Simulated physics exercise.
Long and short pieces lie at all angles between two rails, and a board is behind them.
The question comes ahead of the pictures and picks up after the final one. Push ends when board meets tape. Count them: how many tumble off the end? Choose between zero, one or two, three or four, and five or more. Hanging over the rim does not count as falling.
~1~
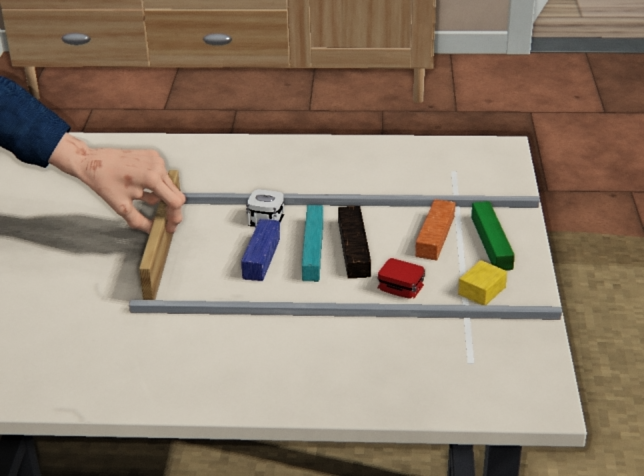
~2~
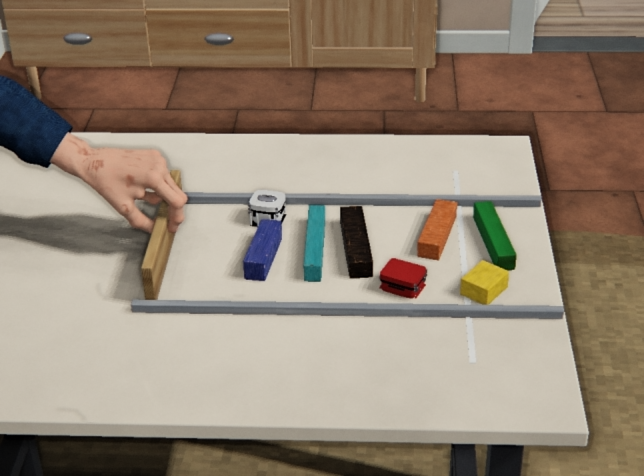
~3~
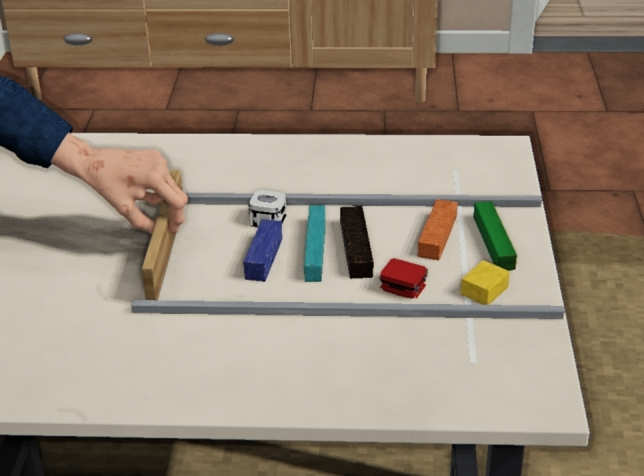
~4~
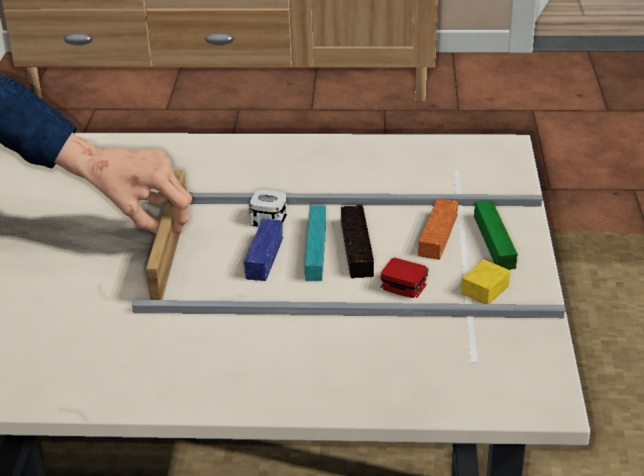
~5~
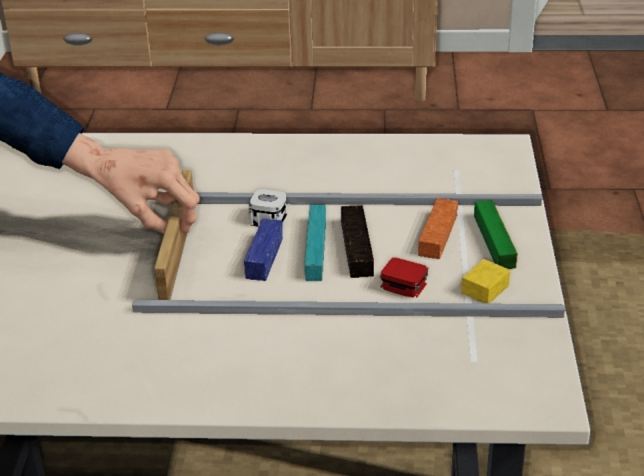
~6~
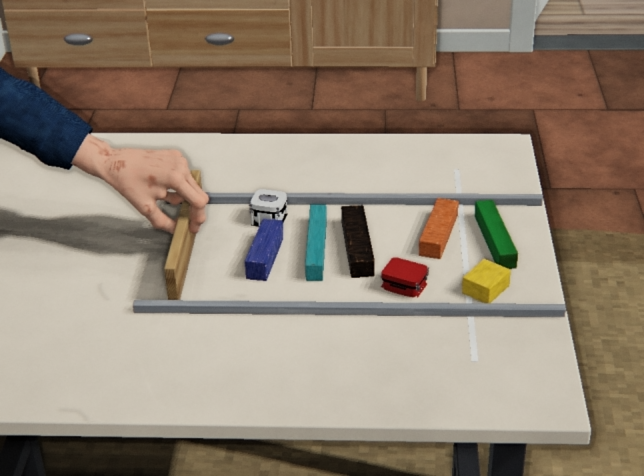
The count is one or two.
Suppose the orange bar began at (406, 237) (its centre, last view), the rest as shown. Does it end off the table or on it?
It simply keeps its place on top.
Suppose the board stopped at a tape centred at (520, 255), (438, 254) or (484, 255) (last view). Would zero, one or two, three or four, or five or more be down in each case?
Taking the three tapes one at a time, the answers are at least five, then none, then one to two.
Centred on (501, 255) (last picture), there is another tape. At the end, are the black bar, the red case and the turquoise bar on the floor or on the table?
Black bar - goes down, red case - stays in place, turquoise bar - stays in place.
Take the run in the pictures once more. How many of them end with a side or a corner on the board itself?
3 in contact.
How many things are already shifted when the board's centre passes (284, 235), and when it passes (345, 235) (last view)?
At the first place 3, at the second 5.
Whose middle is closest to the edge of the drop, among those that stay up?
Orange bar.
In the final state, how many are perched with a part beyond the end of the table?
1, I think.
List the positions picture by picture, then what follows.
The first frame shows green stick (492, 235); yellow block (482, 283); orange bar (436, 229); board (162, 234); tape (461, 256).
The second frame shows yellow block (484, 283); black bar (356, 241).
The third frame shows orange bar (438, 229); white case (268, 210).
The fourth frame shows green stick (495, 235); blue bar (264, 249).
The fifth frame shows yellow block (485, 282); red case (404, 279).
The sixth frame shows green stick (496, 234); yellow block (486, 281); orange bar (439, 228); board (185, 234); tape (465, 254).
Soon after, none off yet; green stick at rest near (496, 234); yellow block at rest near (486, 281); orange bar at rest near (439, 228).
Then, none off yet; green stick moved a little near (517, 235); yellow block at rest near (489, 282); orange bar moved about its own width near (497, 229).
At rest, the number that fall off is one or two; fallen, green stick.
